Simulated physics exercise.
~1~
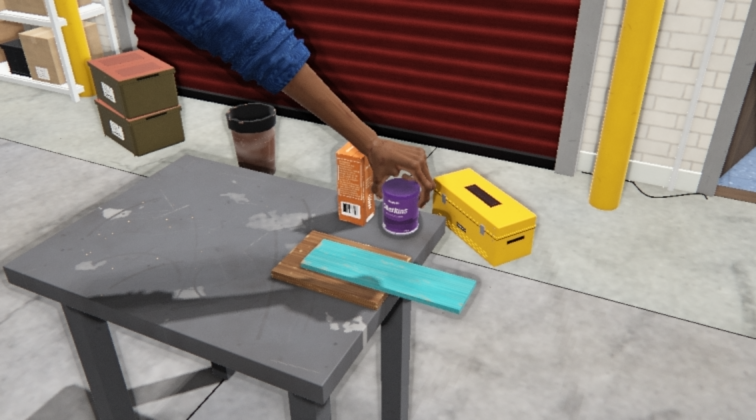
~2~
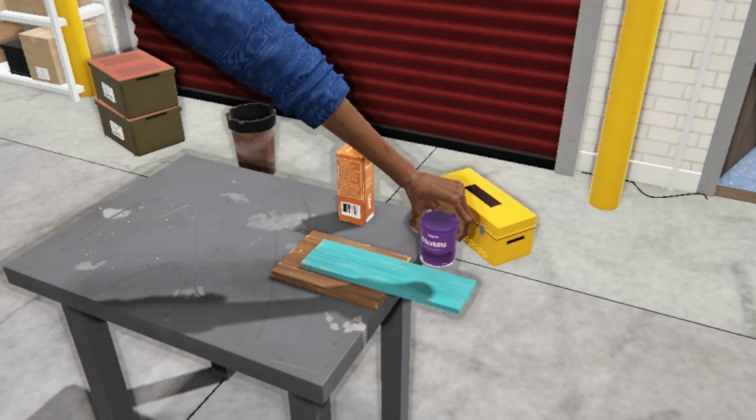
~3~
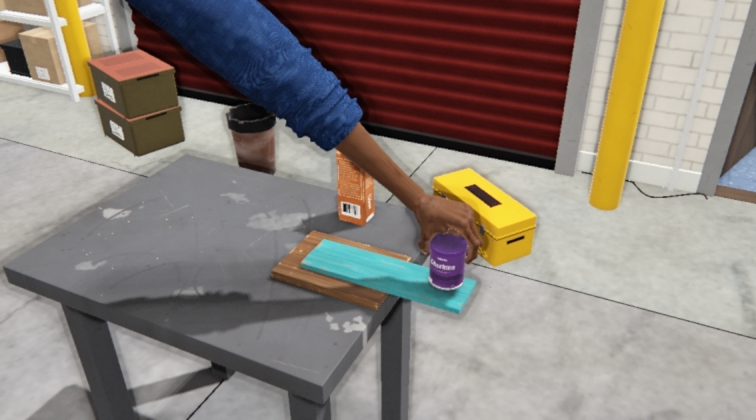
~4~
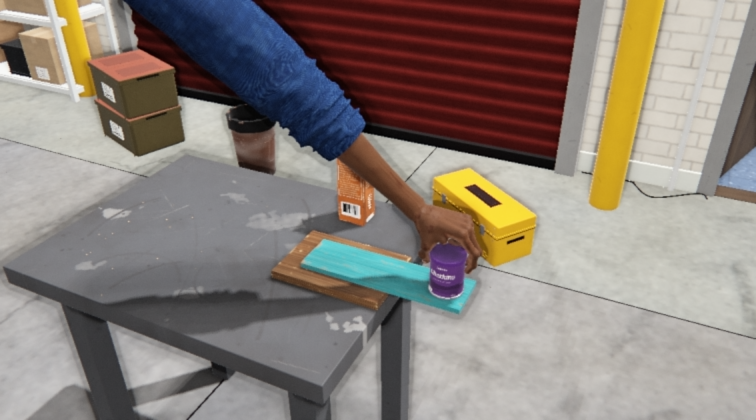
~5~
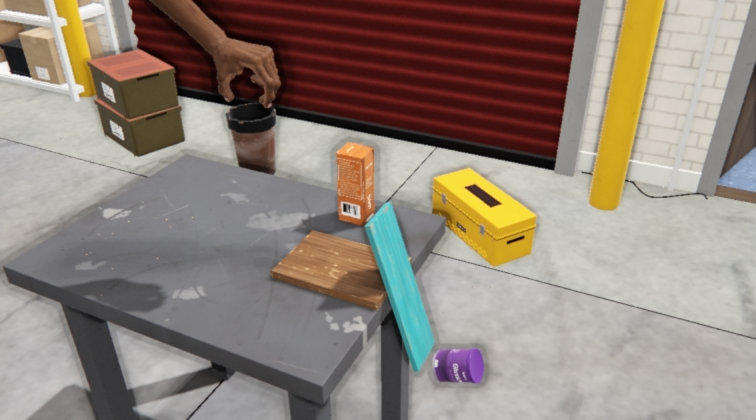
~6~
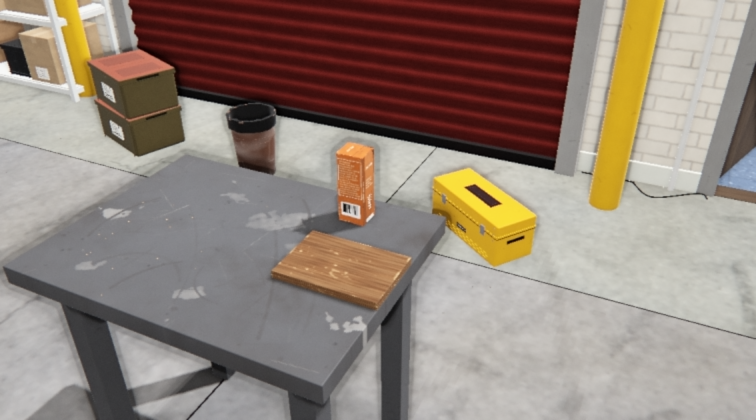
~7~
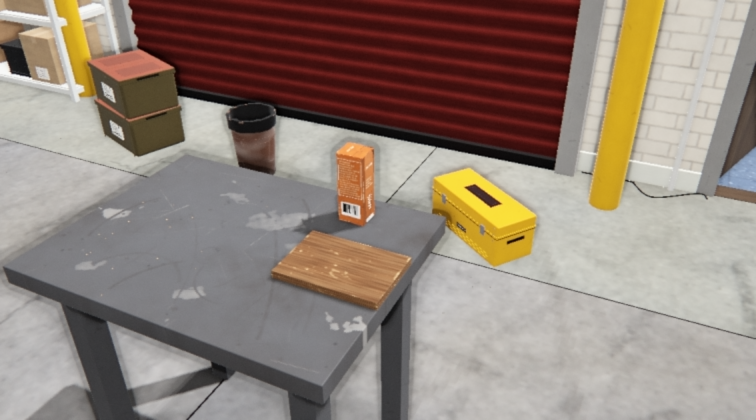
Hand setting purple tin on overhanging end of turquoise plank and letting go, plank tipping off table with tin, brown slab and orange carton staying.
